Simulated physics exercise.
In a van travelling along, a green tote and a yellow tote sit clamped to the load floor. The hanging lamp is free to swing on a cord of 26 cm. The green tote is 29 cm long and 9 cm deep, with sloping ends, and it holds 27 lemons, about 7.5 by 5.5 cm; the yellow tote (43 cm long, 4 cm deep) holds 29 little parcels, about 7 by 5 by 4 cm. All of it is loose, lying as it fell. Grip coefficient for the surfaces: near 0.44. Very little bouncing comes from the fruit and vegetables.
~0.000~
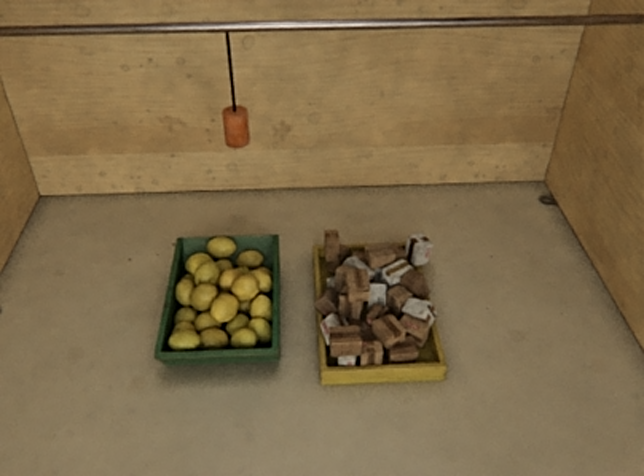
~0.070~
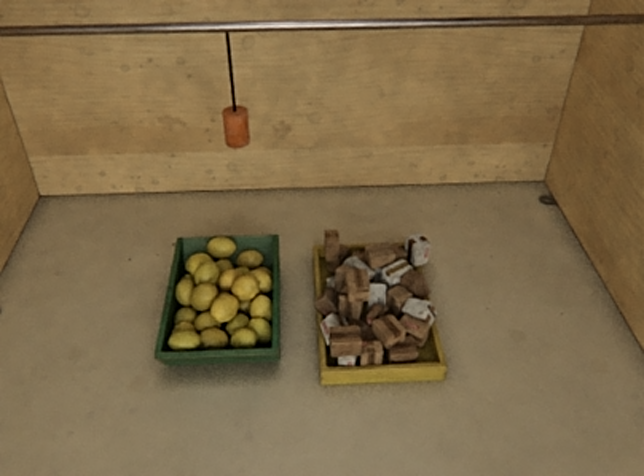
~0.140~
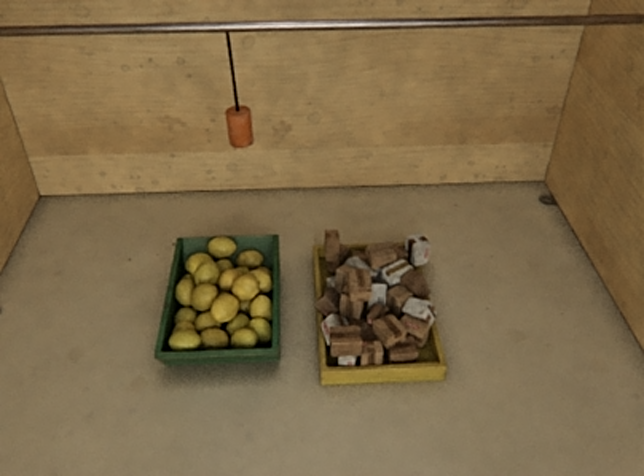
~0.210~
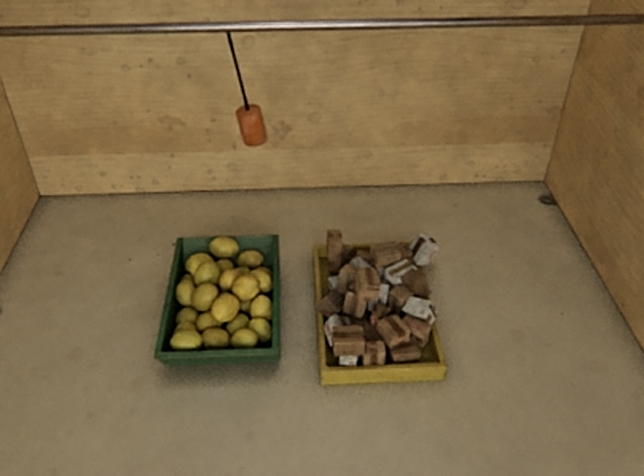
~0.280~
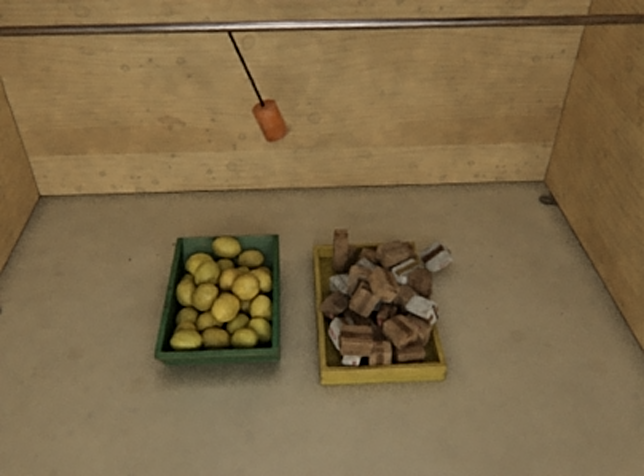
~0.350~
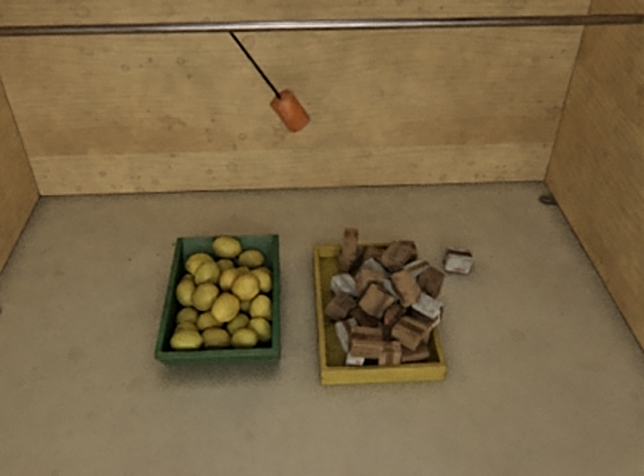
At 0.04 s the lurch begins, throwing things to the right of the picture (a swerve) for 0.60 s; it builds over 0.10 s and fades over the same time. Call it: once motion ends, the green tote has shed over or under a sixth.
Under.
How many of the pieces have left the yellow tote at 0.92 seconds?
Yellow tote - close to 8.
After 0.49 s, green tote 27 in, 0 out and yellow tote 24 in, 5 out.
After 0.67 s, green tote 27 in, 0 out and yellow tote 22 in, 7 out.
After 0.92 s, green tote 27 in, 0 out and yellow tote 21 in, 8 out.
When it is over (at 1.24 s), green tote 27 in, 0 out and yellow tote 21 in, 8 out. Asked share, 0 of 27, 0 per cent.
